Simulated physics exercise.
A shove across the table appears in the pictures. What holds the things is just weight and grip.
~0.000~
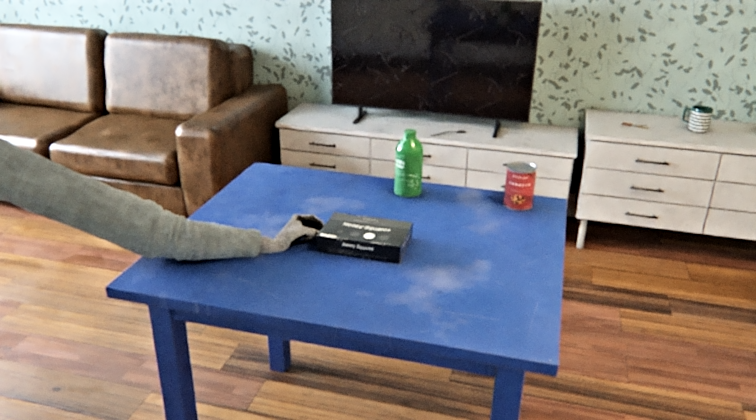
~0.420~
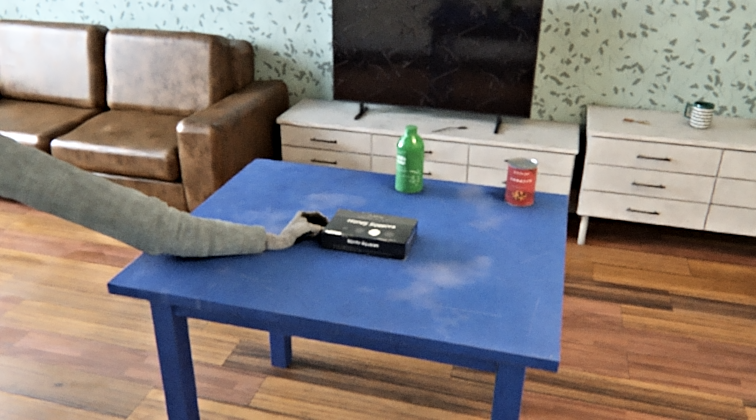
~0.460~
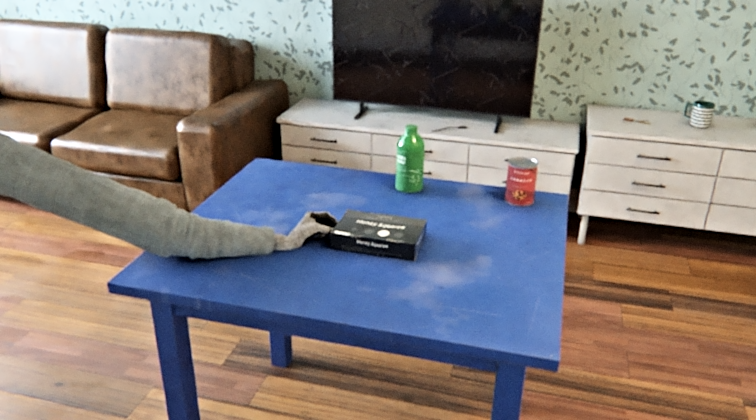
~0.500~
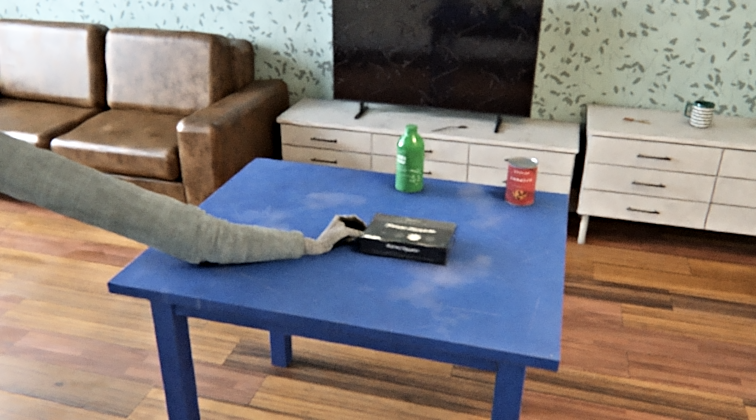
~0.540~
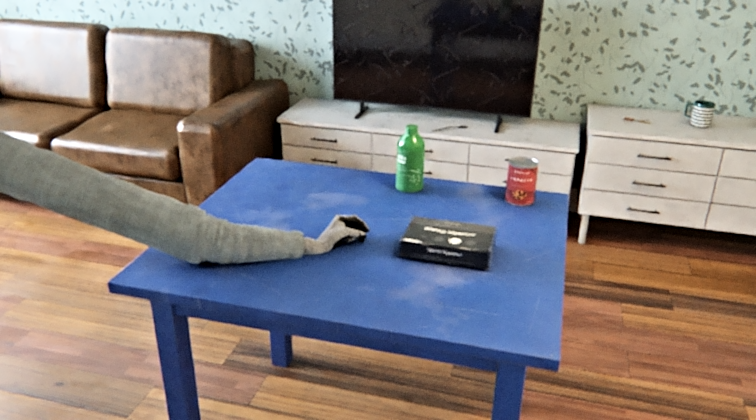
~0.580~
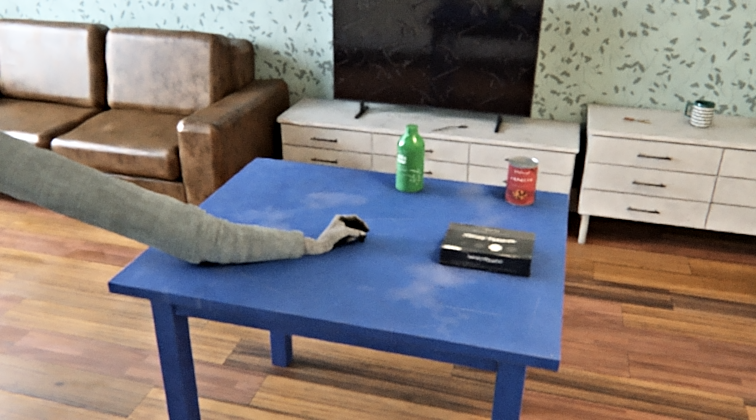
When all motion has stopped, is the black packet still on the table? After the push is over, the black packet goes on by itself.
No: It will end up off the table.
Around 0.78 s, black packet now off the table.
Around 0.98 s, things are still on the move.
Finally (1.3 s), off the table, black packet.
